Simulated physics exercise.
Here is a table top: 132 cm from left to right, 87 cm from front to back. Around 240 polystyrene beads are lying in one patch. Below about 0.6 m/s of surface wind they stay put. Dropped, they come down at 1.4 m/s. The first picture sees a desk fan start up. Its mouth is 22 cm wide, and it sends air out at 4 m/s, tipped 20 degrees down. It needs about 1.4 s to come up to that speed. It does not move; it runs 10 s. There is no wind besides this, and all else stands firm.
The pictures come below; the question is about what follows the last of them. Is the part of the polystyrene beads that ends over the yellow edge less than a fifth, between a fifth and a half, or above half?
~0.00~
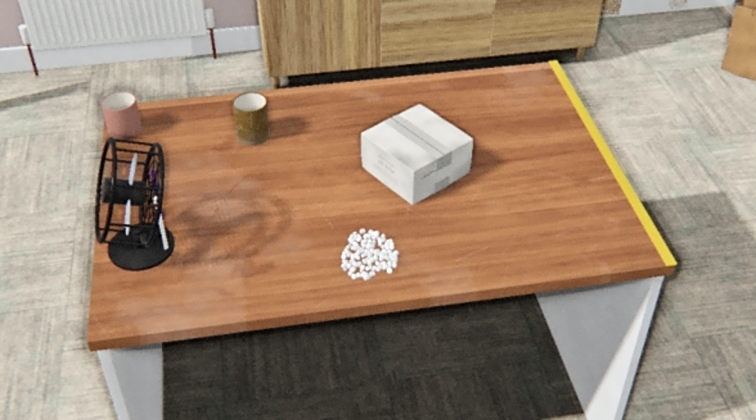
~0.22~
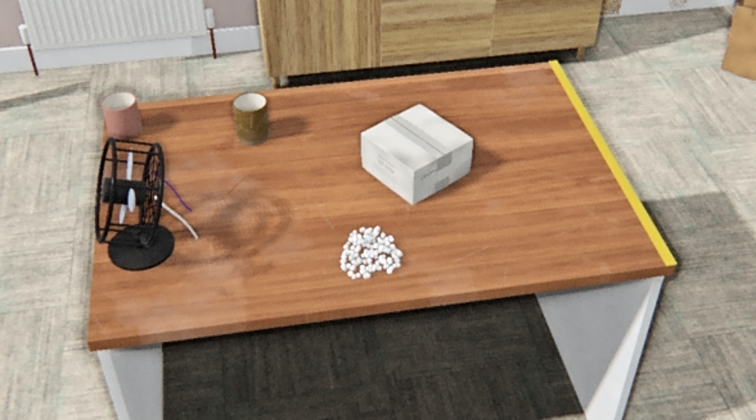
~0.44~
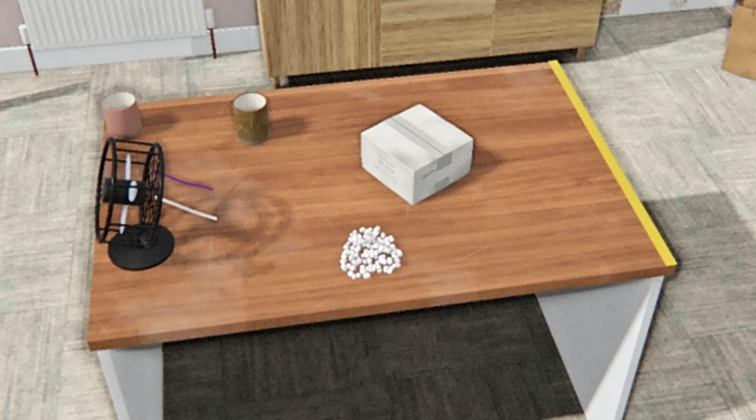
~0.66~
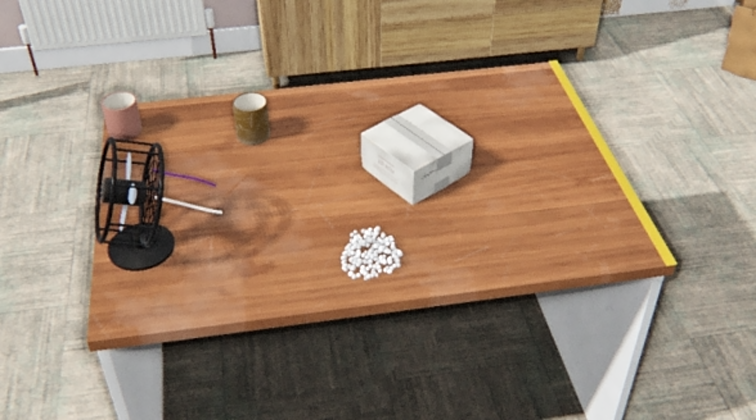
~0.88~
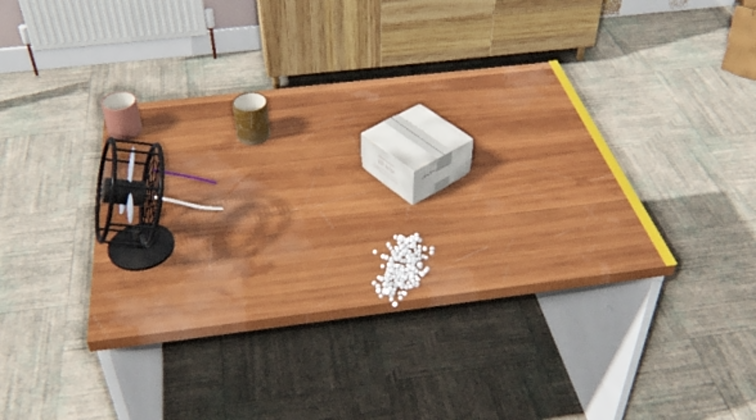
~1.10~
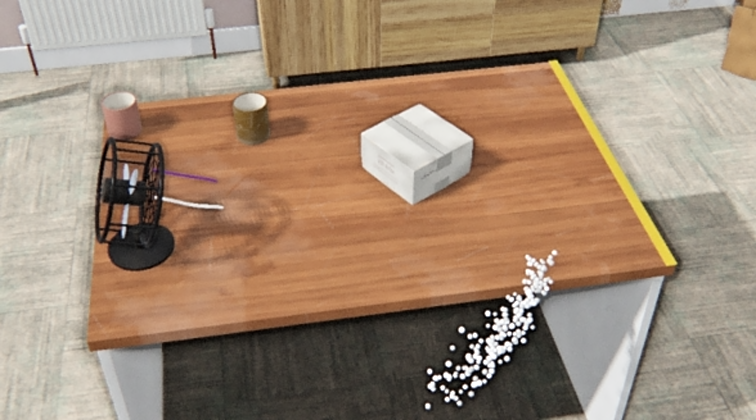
Band: Under-fifth.
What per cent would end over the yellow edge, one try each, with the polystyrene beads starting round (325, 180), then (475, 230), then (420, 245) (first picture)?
Roughly 0 %, then 80 %, then 20 %.
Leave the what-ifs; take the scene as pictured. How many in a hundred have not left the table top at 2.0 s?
Roughly 0 per cent.
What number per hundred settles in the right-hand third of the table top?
Share at the end: Close to 0 %.
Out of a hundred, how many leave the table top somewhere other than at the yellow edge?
About 100 per cent of them.
After 2.0 s, 0 % are over the yellow edge; 100 % have settled or left.
After 3.2 s, 0 % are over the yellow edge; 100 % have settled or left.
After 5.5 s, 0 % are over the yellow edge; 100 % have settled or left.
After 10.0 s, at the end, 0 % are over the yellow edge.
